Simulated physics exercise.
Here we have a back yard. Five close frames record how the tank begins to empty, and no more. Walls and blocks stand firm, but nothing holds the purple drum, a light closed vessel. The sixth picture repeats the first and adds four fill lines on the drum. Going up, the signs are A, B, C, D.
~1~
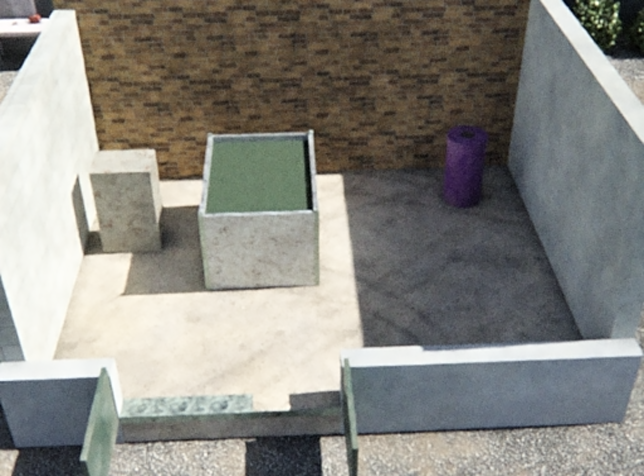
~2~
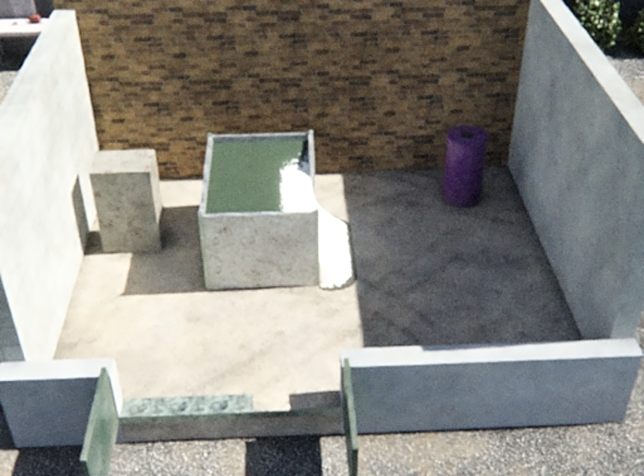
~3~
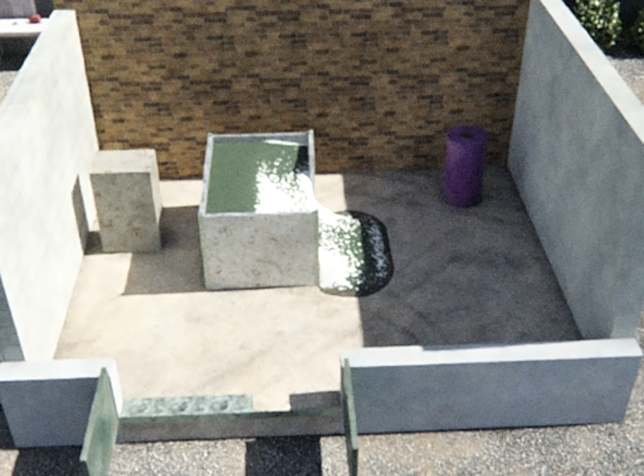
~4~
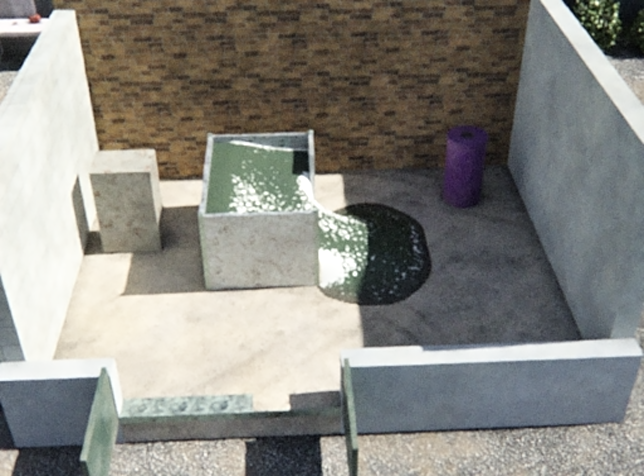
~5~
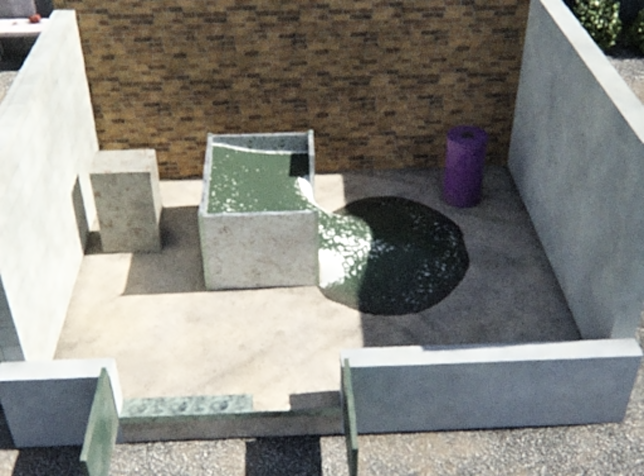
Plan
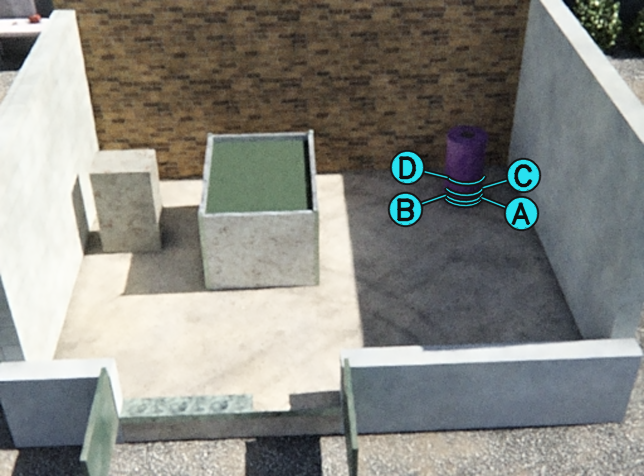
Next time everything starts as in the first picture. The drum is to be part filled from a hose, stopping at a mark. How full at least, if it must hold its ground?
Use line D.
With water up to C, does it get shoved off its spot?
Yes, it does.
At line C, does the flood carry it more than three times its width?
No, it does not.
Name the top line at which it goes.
The answer is C.
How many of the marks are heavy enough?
One.
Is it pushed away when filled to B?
Yes.
On the marked copy, A at (466, 205); B at (466, 201); C at (467, 195); D at (468, 183); from the bottom up A, B, C, D.
Choosing A, it is pushed about 4 times its own width away.
Choosing B, it is pushed about 9 times its own width away.
Choosing C, it is pushed about its own width away.
Choosing D, it does not move.
